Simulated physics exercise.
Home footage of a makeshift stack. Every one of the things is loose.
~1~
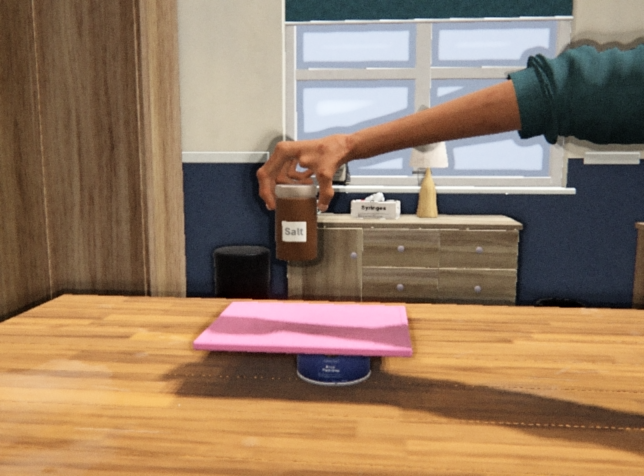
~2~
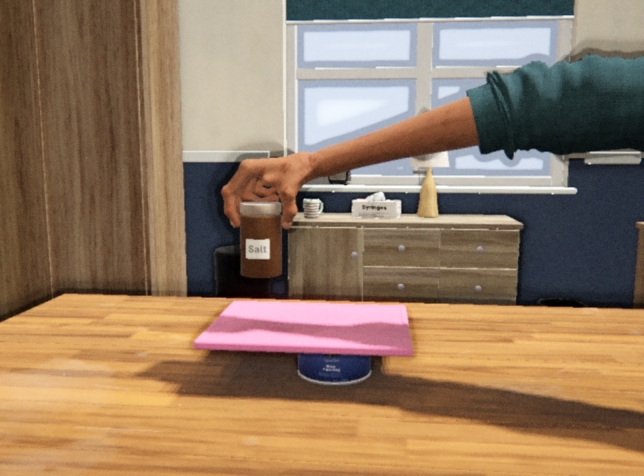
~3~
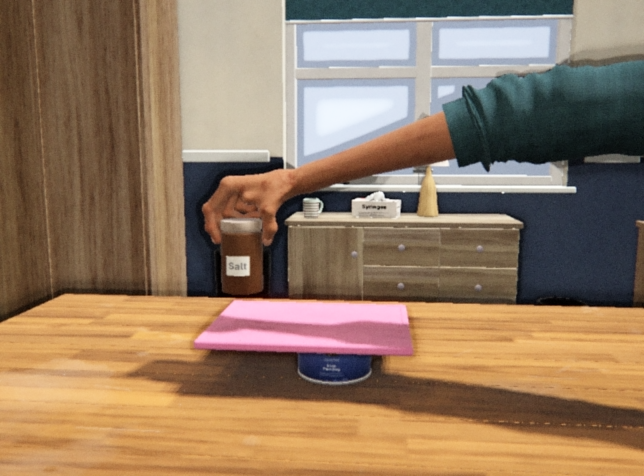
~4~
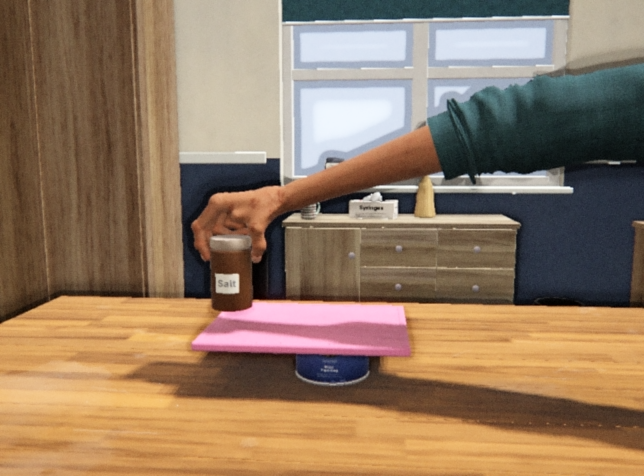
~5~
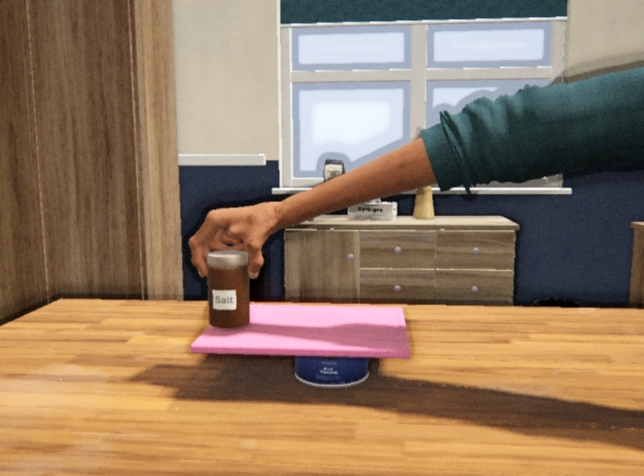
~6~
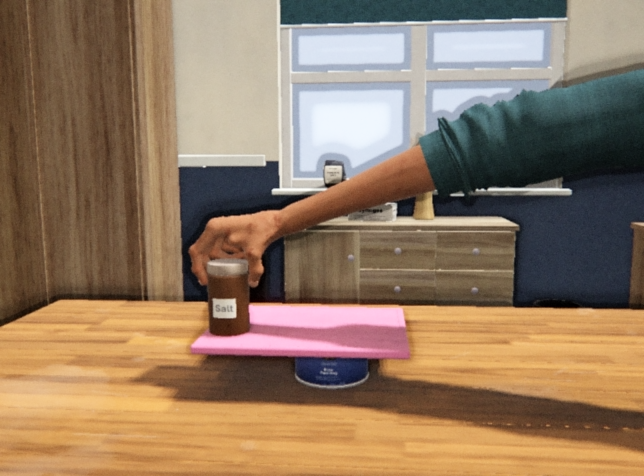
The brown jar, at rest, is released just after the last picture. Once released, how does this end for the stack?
The tower does not remain standing.
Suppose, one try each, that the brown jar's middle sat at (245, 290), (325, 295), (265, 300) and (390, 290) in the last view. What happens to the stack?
So it tips over first, stays steady next, tips over after that, and stays steady last.
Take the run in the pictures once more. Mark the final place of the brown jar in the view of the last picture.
Around (179, 349).
Then, 0.30 s past the last view, brown jar now fallen; pink lid rocked 31° from its first pose.
Then, 0.40 s past the last view, pink lid rocked 30° from its first pose.
Then, 1.00 s past the last view, nothing new.
Finally, fallen, brown jar; the other 2 still in place. Final places as the last picture's camera would see them, brown jar near (179, 349). The stack loses its balance.
